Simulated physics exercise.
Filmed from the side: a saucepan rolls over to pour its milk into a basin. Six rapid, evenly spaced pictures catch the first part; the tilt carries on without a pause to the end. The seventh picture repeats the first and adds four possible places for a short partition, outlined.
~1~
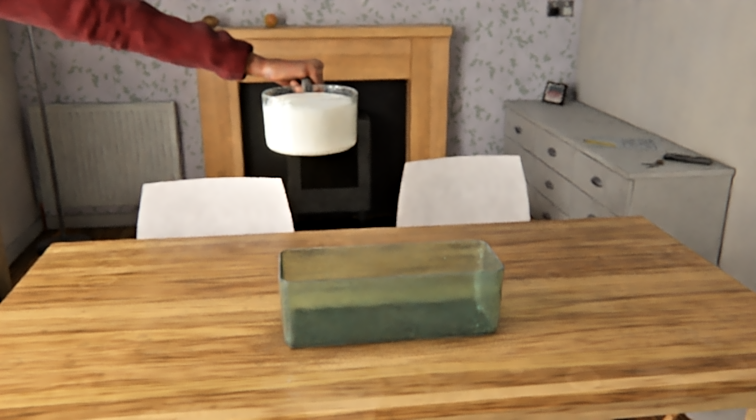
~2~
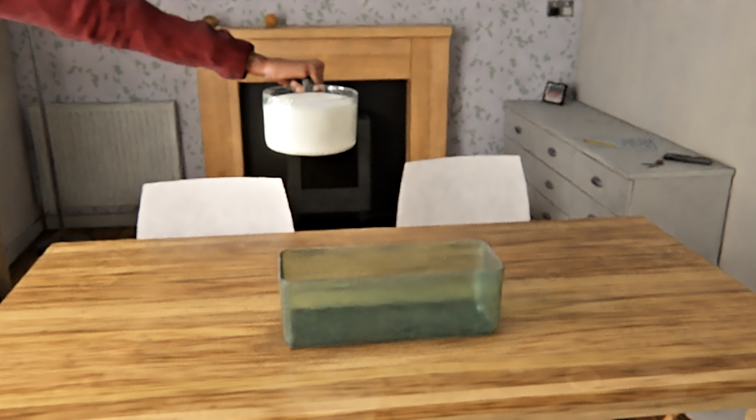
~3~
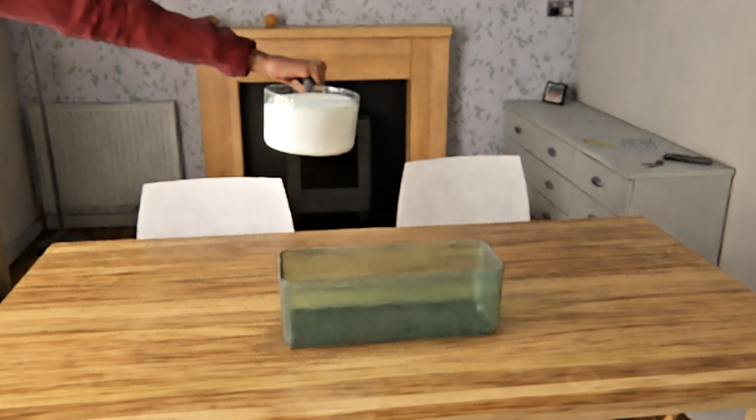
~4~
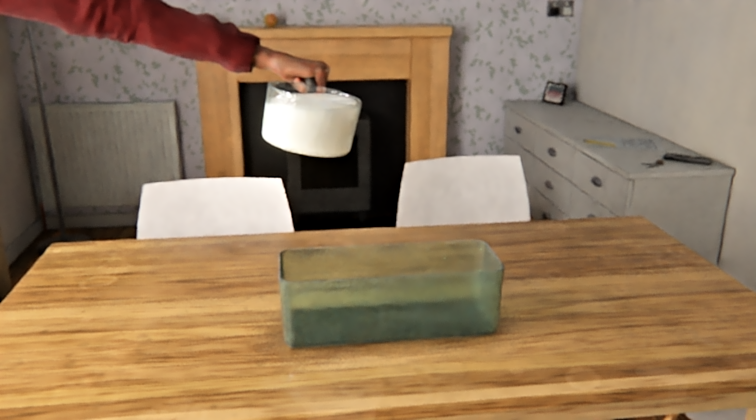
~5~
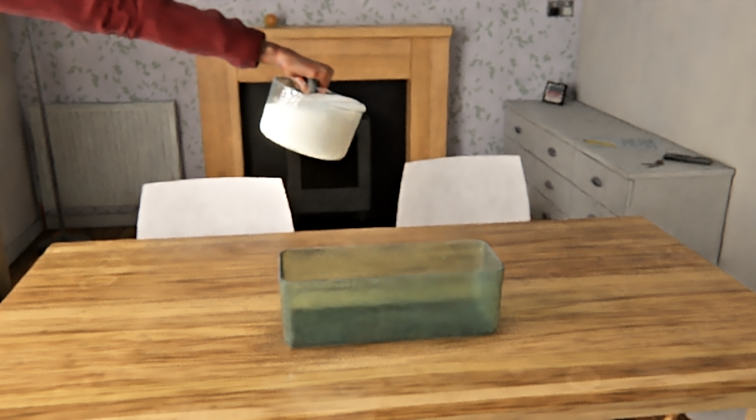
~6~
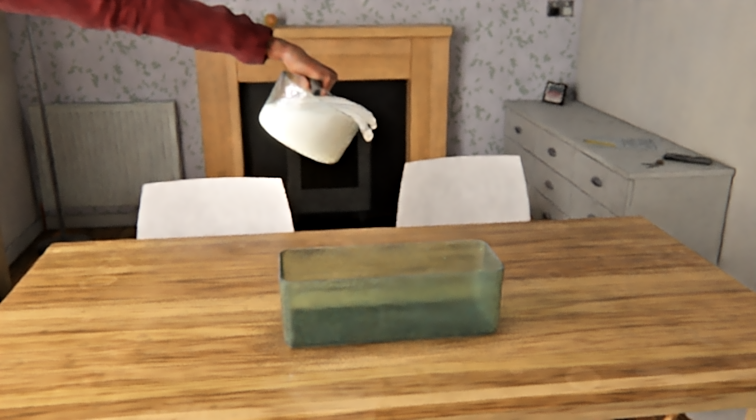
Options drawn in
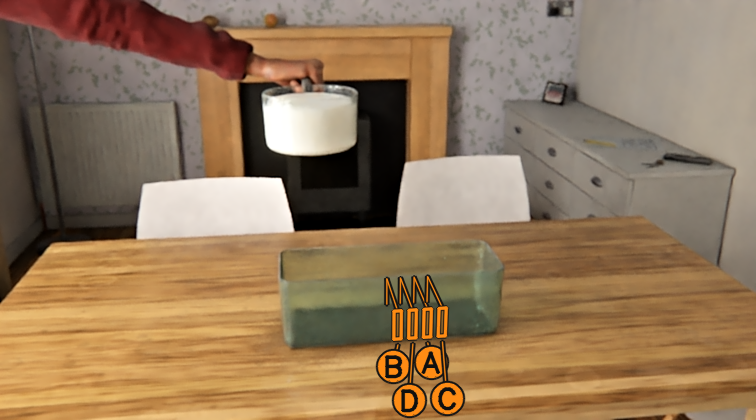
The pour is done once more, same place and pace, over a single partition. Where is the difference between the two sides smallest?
A.
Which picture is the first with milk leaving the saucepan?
Picture 5.
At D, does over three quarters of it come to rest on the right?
No.
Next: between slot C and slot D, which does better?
Slot D.
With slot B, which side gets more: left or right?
The right side.
On the marked copy, A at (427, 342); B at (398, 344); C at (442, 341); D at (412, 343).
Choosing A, about 52 % ends left of the wall and 45 % right of it.
Choosing B, about 14 % ends left of the wall and 84 % right of it.
Choosing C, about 84 % ends left of the wall and 13 % right of it; 3 % is lost outside.
Choosing D, about 33 % ends left of the wall and 66 % right of it.
